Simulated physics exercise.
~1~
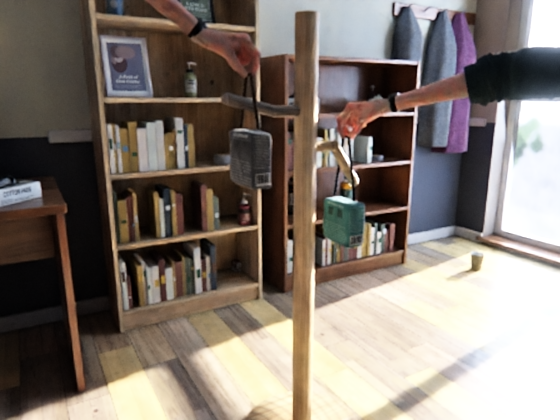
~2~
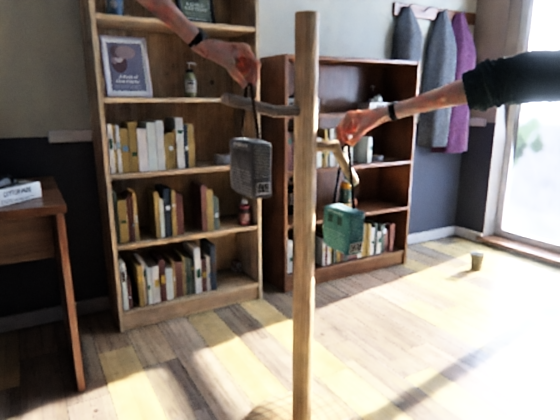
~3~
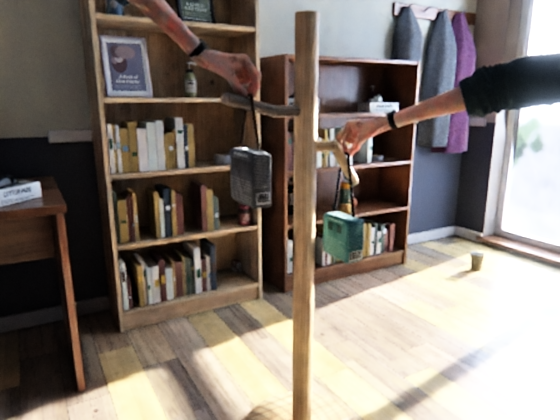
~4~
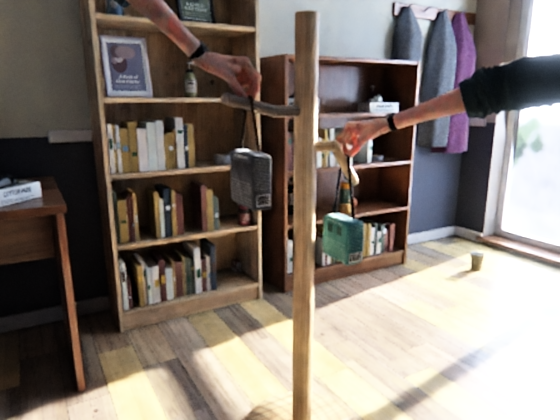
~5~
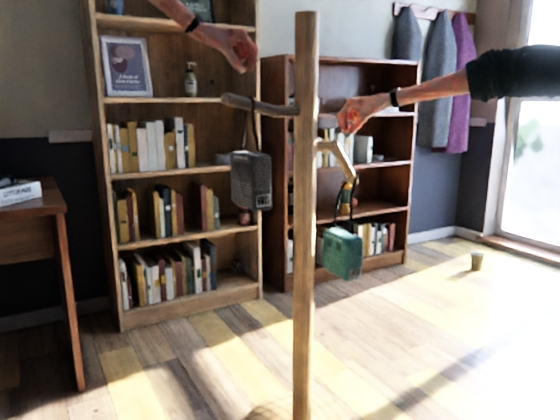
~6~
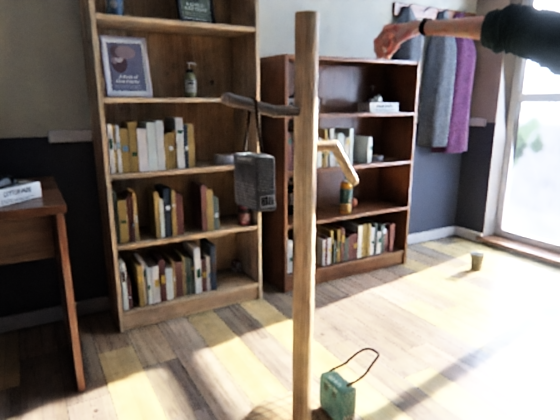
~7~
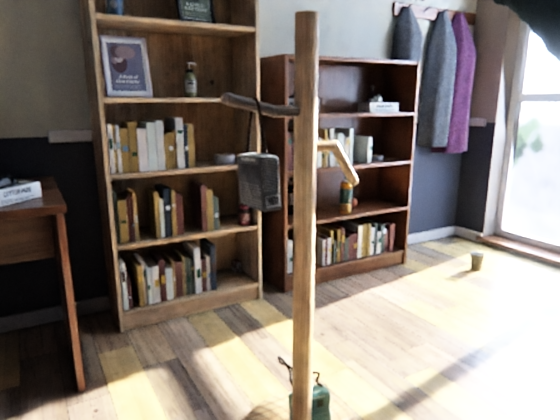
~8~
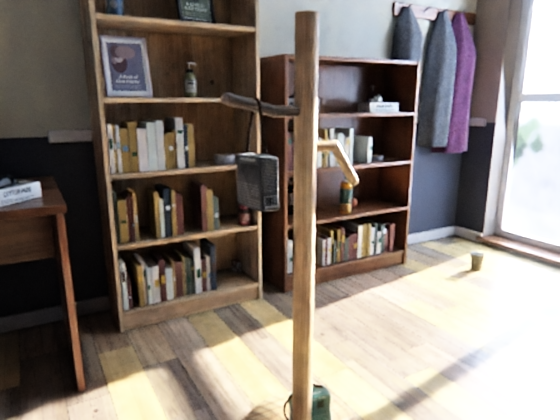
Beside bookshelves, two hands release pouches; the grey hangs and the turquoise falls to the floor.
